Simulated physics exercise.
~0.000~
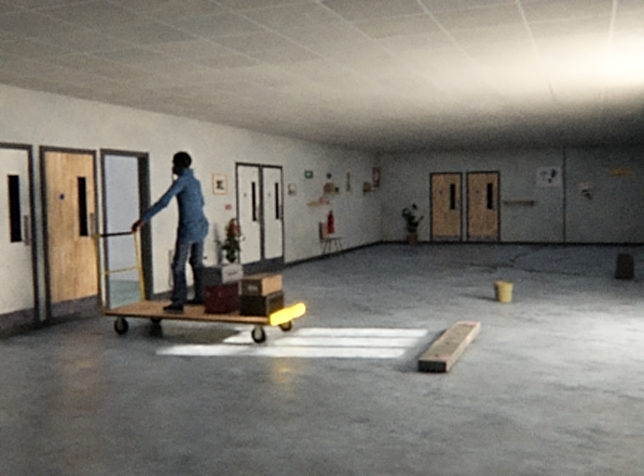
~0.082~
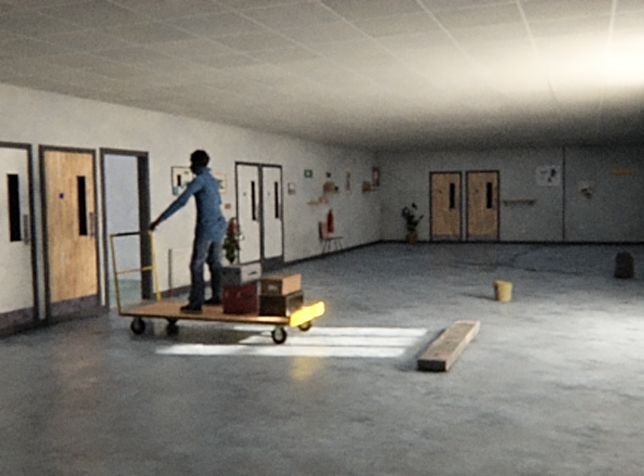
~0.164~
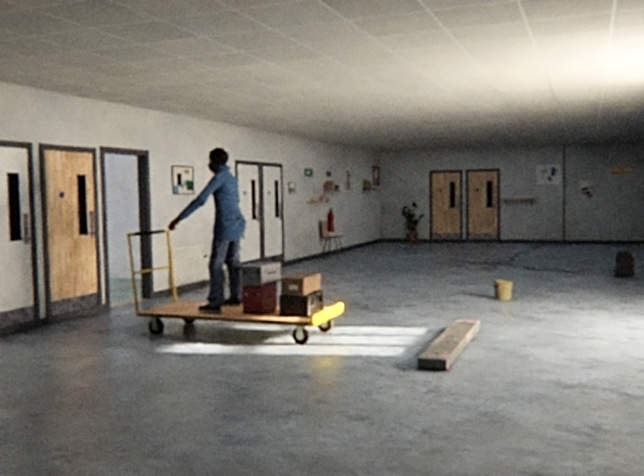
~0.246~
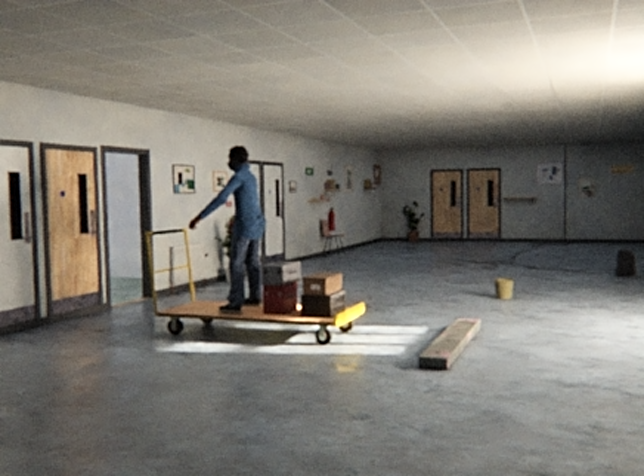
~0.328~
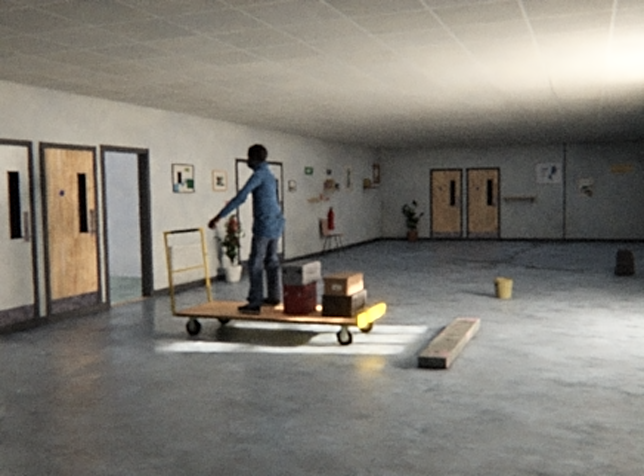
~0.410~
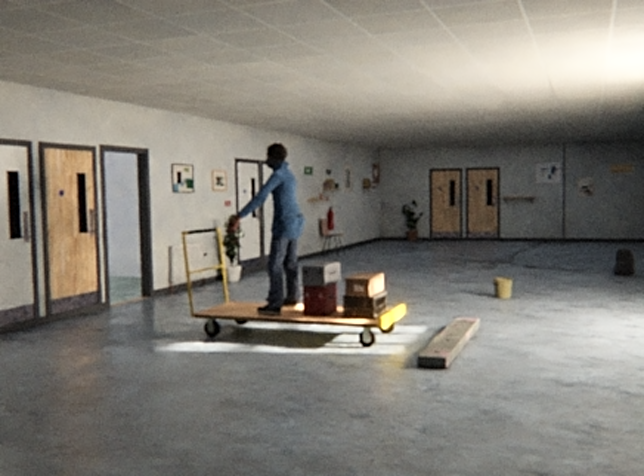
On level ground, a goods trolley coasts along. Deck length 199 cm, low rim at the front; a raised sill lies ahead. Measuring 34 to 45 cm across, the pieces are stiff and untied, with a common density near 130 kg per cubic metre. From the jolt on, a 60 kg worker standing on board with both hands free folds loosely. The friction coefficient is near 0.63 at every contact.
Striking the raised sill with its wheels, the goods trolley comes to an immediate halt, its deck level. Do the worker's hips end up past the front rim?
It departs the deck.
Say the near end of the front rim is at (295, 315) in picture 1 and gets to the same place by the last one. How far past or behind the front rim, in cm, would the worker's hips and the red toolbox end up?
The hips would stop 40 cm behind the front rim, the red one 60 cm behind it.
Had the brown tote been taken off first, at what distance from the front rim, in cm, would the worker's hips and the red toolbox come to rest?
Then the hips end 10 cm past the front rim, and the red one 50 cm behind it.
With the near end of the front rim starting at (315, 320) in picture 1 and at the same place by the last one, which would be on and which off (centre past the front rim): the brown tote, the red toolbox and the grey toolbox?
Then the brown one is past the rim, the red one is still in place and the grey one is past the rim.
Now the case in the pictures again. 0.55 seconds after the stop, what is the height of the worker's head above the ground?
80 cm above it.
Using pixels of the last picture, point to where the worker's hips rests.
Resting point approx. (459, 289).
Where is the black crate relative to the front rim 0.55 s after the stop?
Around 20 cm short of the front rim.
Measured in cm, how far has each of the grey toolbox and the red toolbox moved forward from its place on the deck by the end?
Forward shift, cm - grey: 265; red: -10.
After 0.60 s the deck stops.
After 0.85 s the worker's hips are 38 cm behind the rim, near (409, 250) in the last picture's view.
After 1.15 s the worker's hips are 14 cm behind the rim, near (433, 284) in the last picture's view.
After 1.60 s the worker's hips are 7 cm past the rim, near (456, 288) in the last picture's view.
When all is still (4.4 s), past the rim, grey toolbox, brown tote and the worker's hips; behind it, black crate and red toolbox.
